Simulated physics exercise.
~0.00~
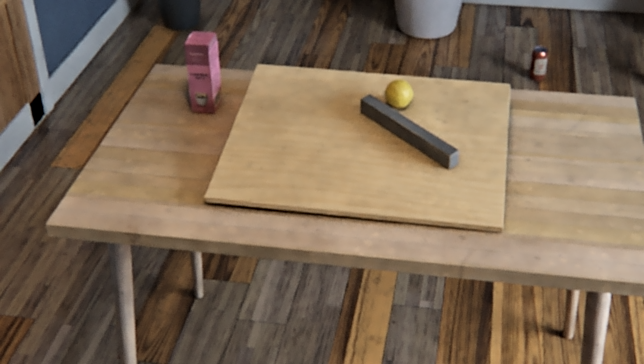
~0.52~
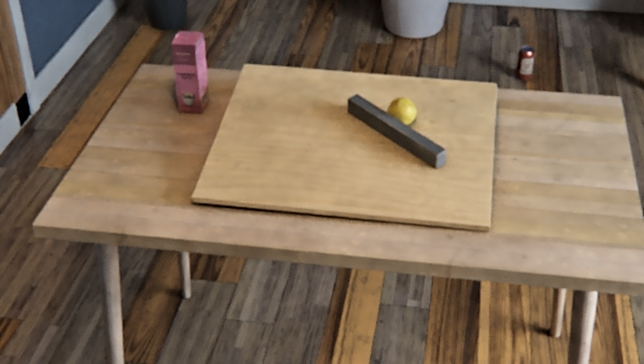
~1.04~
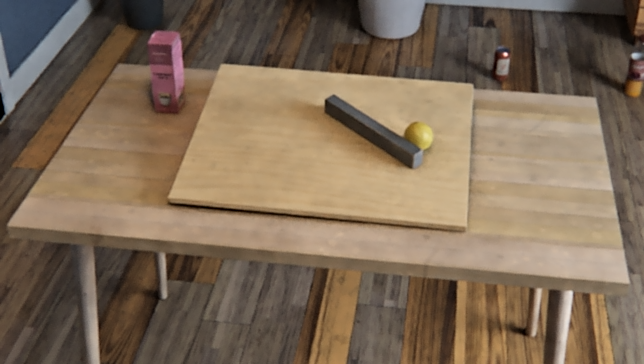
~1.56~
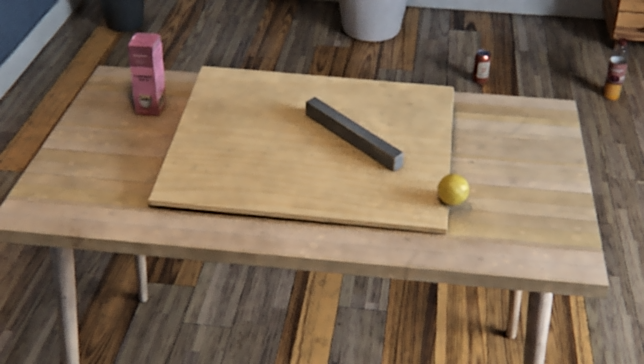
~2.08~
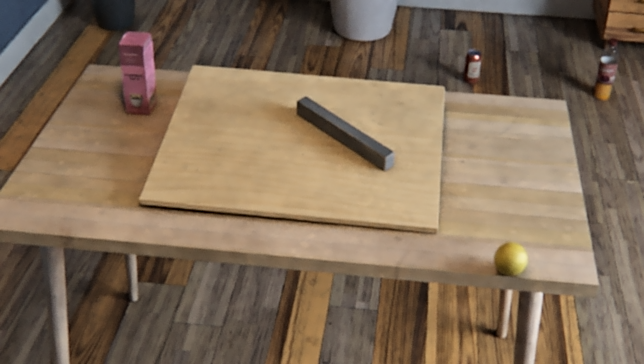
On a wooden table in a room with dark plank flooring, a flat board lies with a grey bar fixed across it, a yellow lemon resting just behind the bar and a pink carton standing to the left. The lemon starts to roll to the right, following the far side of the bar. It passes the bar's lower end and heads toward the viewer, then goes over the board's right edge. It keeps rolling across the tabletop and ends near the table's front right corner, while the carton stays upright where it was.
